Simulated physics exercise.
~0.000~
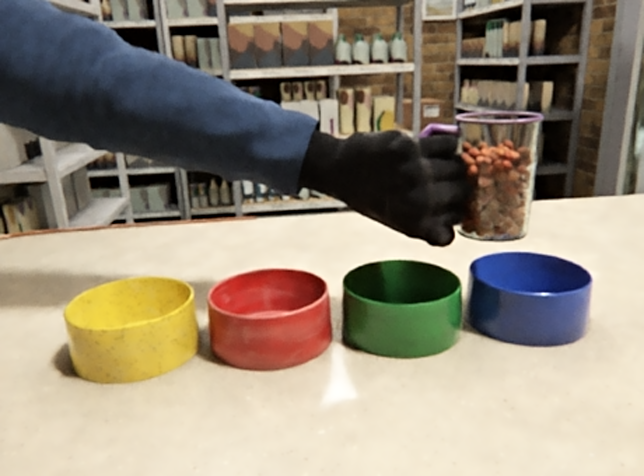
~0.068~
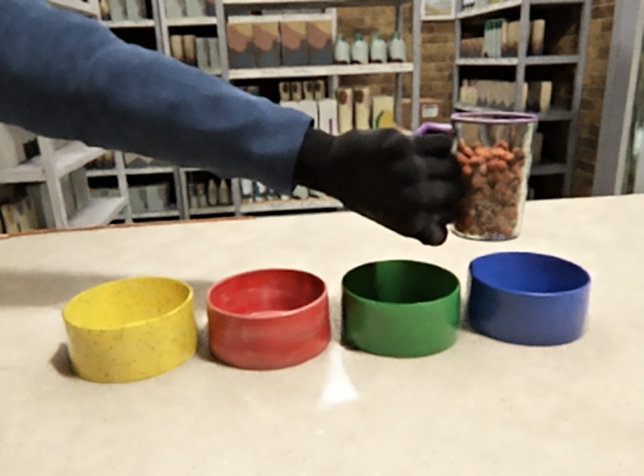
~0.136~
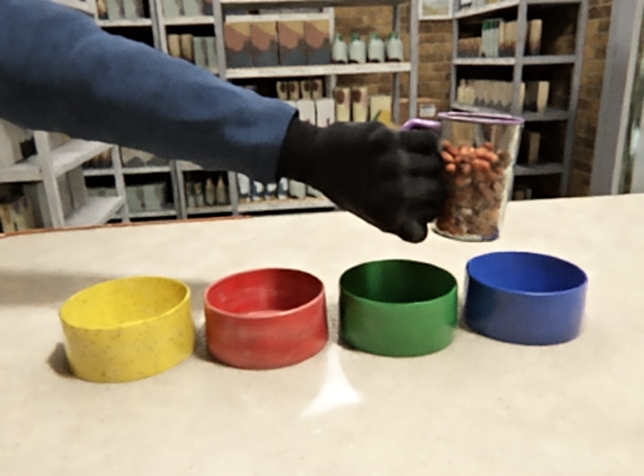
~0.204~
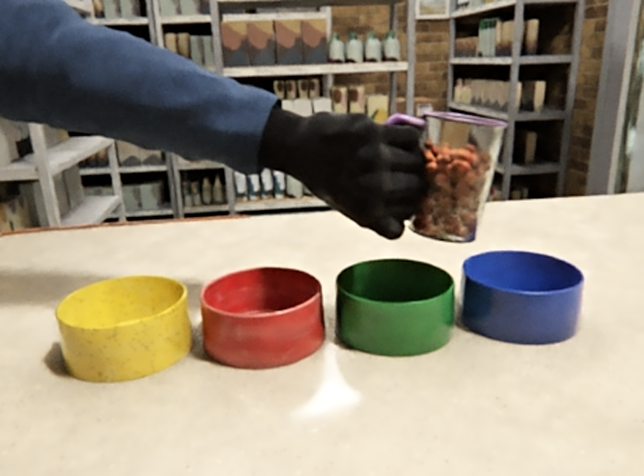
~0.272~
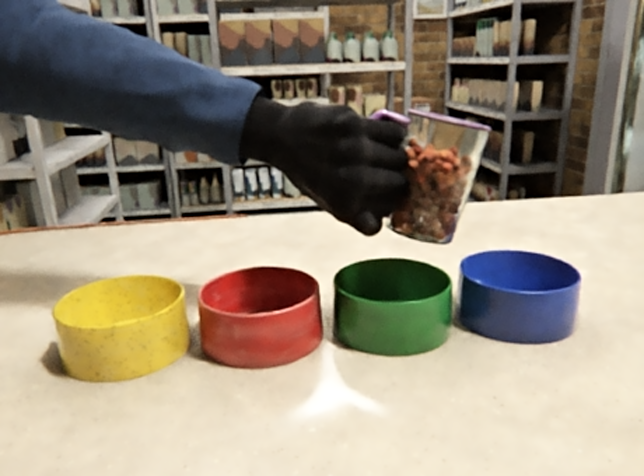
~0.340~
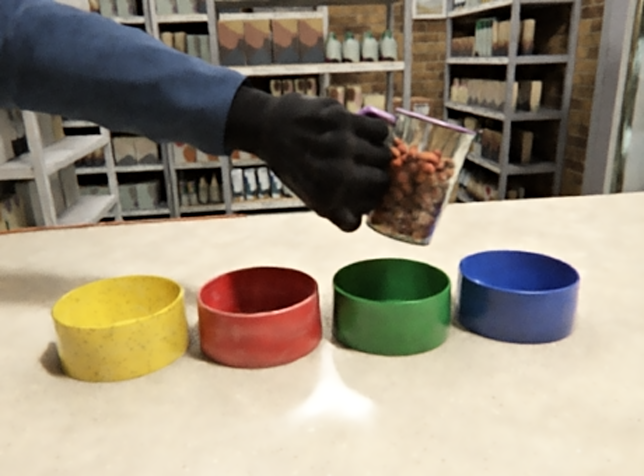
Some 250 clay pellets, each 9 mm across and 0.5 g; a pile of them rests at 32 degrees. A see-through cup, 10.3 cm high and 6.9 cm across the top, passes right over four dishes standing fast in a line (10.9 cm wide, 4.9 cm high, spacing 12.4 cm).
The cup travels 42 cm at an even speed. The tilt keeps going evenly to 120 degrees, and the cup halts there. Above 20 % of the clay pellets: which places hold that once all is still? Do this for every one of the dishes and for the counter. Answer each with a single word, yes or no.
Red no, blue no, green no, yellow yes, counter no.
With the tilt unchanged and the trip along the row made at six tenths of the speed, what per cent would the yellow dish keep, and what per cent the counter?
In that case: Yellow 0, and counter 0.
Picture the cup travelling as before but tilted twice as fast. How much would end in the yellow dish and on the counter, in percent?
I'd say yellow ends at 0 while the counter ends at 10.
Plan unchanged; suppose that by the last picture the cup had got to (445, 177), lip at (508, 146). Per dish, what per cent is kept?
Per cent kept: Red 0, blue 0, green 100, yellow 0.
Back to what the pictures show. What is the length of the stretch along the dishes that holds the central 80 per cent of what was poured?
About 6 cm.
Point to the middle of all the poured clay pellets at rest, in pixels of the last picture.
In the last view, approximately (120, 331).
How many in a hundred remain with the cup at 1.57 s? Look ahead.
100 %.
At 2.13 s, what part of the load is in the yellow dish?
So far, roughly 70 per cent.
After 1.08 s, tilt 66 degrees; cup holds 100 %.
Then, at 1.57 s, tilt 98 degrees; cup holds 100 %.
After 2.13 s, tilt 120 degrees; cup holds 25 %, yellow 70 %.
By 2.9 s all is still; red 0 %, blue 0 %, green 0 %, yellow 100 %, counter 0 %.
